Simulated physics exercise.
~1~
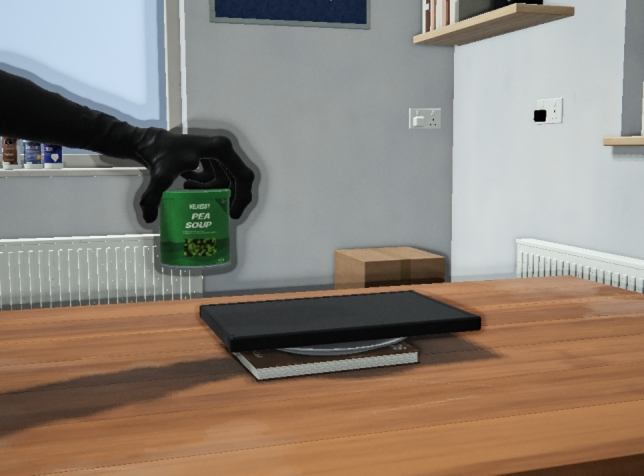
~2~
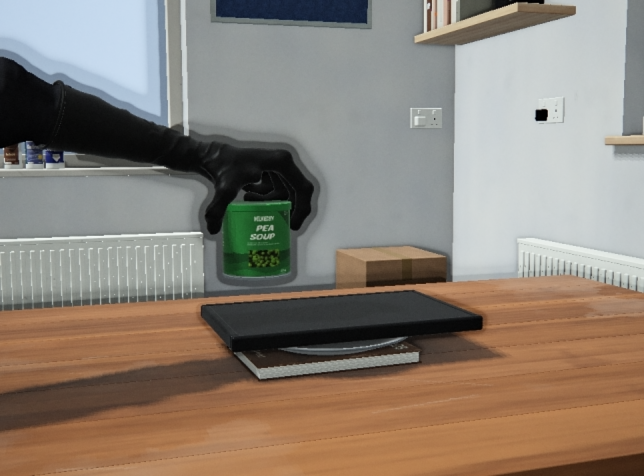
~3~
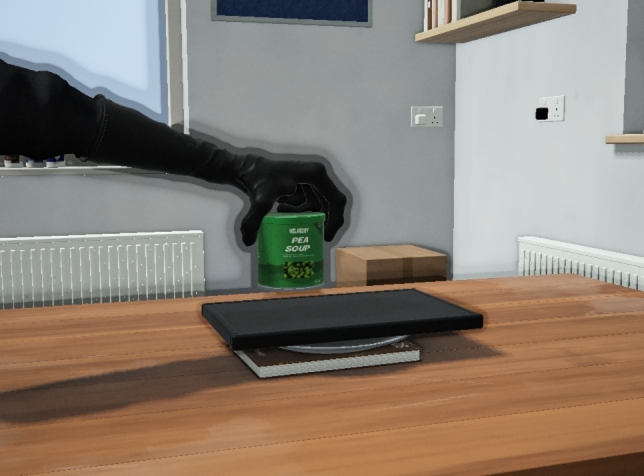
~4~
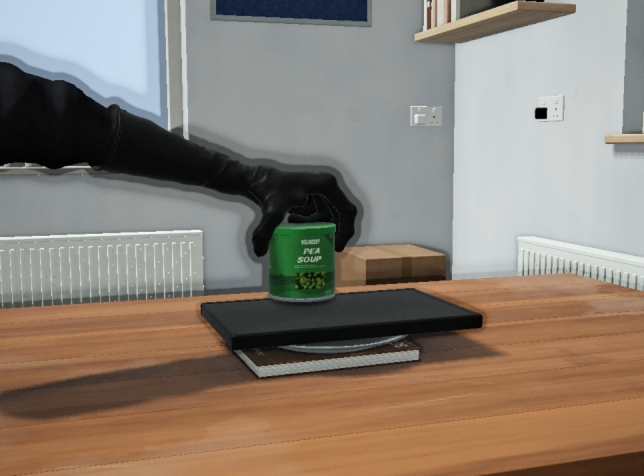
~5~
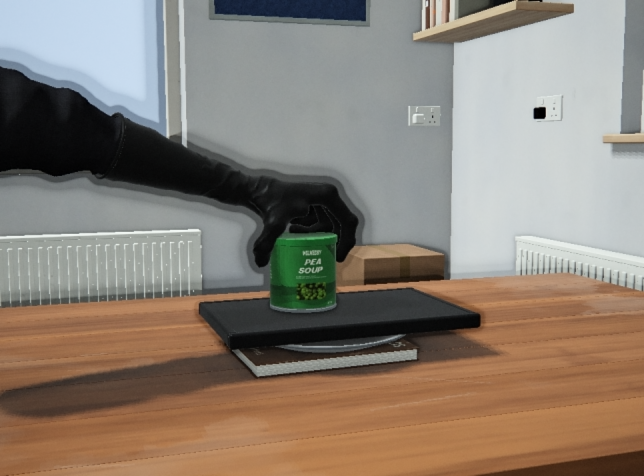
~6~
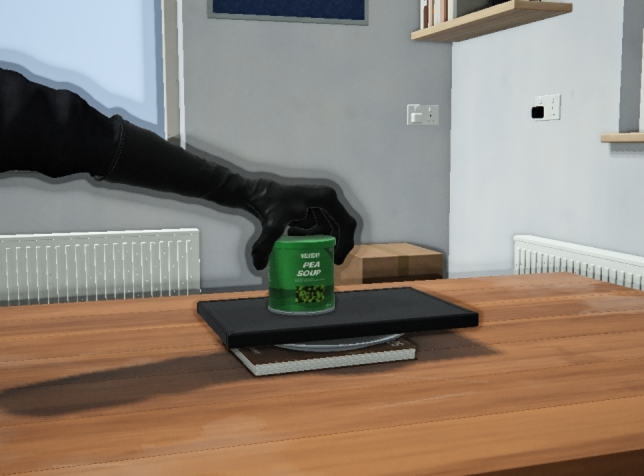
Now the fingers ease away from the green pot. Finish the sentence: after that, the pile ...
The pile stays as it was.
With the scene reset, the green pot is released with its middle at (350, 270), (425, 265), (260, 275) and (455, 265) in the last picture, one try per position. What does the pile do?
On the first try the pile remains standing, on the second it remains standing, on the third it remains standing and on the fourth it topples.
Then, 0.30 s on from there, things are still on the move.
Then, 0.90 s on from there, no change.
Then, 1.50 s on from there, green pot resting near (301, 274).
In the end, all 4 unmoved. At the end, from the last picture's camera, green pot near (301, 274). The pile keeps its balance.
